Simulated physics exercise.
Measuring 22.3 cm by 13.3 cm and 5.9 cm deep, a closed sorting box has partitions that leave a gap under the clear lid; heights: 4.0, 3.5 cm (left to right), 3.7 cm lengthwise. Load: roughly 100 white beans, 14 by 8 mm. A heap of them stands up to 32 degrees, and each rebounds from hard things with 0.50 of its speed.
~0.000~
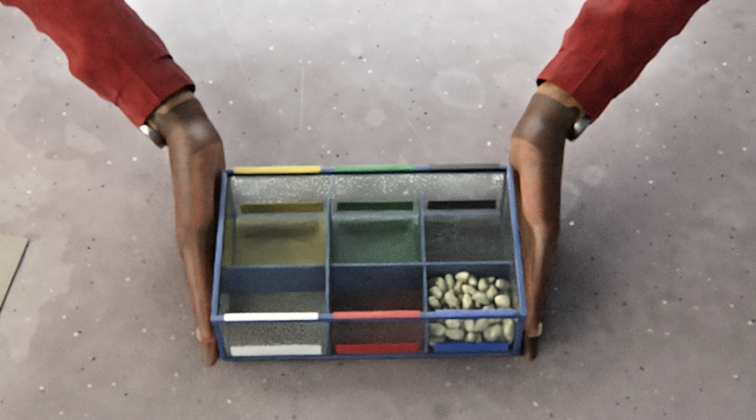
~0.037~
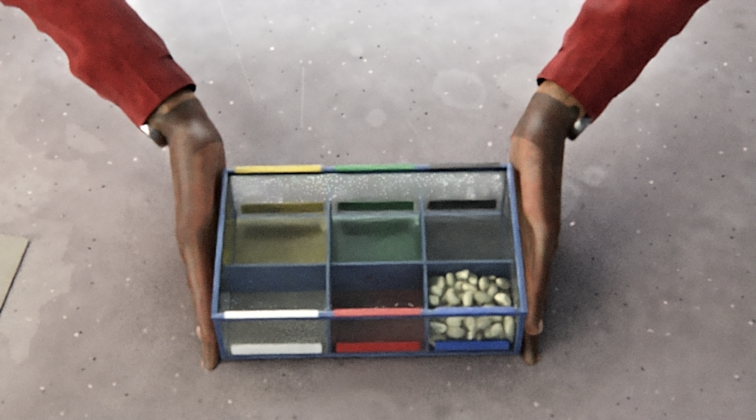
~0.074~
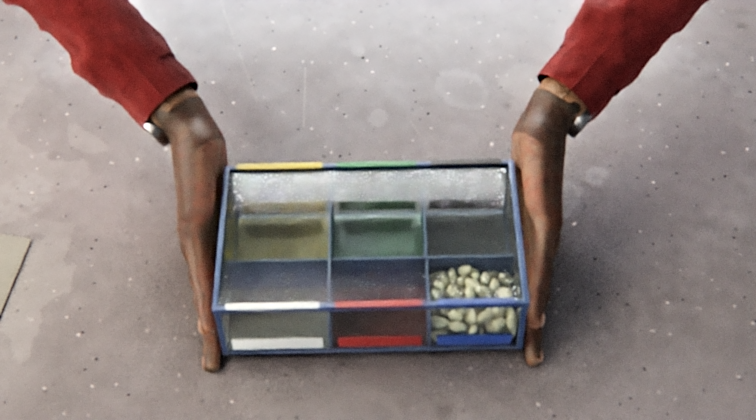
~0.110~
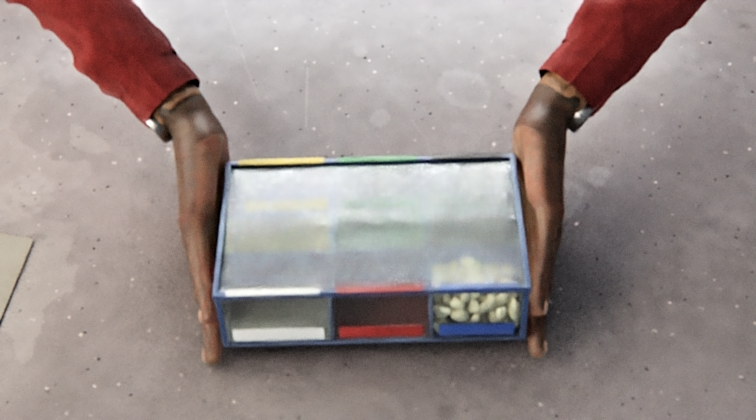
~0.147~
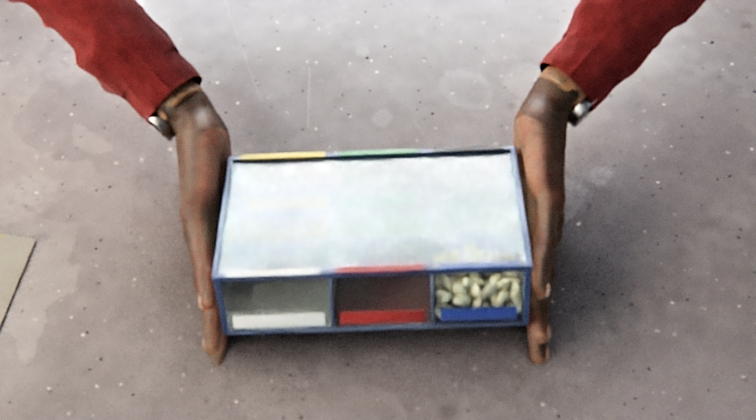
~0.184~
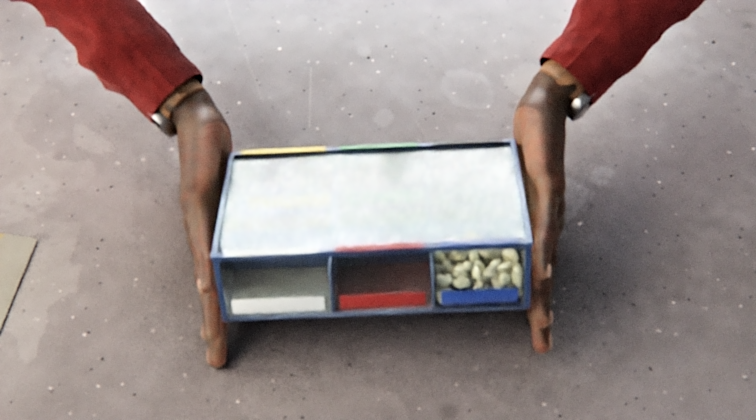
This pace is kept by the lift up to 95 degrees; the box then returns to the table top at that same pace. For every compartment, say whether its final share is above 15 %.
Red compartment: It'll probably finish at or short of fifteen percent of the pieces, blue compartment: It'll probably finish past fifteen percent of the pieces, green compartment: It'll probably finish past fifteen percent of the pieces, yellow compartment: It'll probably finish at or short of fifteen percent of the pieces, white compartment: It'll probably finish at or short of fifteen percent of the pieces, black compartment: It'll probably finish past fifteen percent of the pieces.
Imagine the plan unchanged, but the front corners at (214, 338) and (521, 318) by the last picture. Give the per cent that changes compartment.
My guess is close to 25 per cent.
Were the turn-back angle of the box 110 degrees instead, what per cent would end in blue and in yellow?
Then blue would get 5 per cent and yellow 0 per cent.
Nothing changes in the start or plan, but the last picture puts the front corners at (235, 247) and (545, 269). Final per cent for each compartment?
Red 0, blue 40, green 0, yellow 0, white 0, black 60.
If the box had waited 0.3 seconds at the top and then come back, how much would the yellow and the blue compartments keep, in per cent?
In per cent: Yellow 5; blue 20.
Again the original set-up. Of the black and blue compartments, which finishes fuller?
Answer: Black.
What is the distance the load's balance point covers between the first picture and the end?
I'd put the distance at roughly 6.5 cm.
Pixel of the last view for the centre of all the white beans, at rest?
Somewhere around (456, 235) in the final frame.
Then, at 0.77 s, tilt 94 degrees; blue 65 %, green 5 %, black 25 %.
After 1.15 s, tilt 41 degrees; blue 25 %, green 20 %, black 55 %.
After 1.63 s, tilt 0 degrees; blue 25 %, green 20 %, black 55 %.
By 2.2 s all is still; red 0 %, blue 25 %, green 20 %, yellow 0 %, white 0 %, black 55 %.
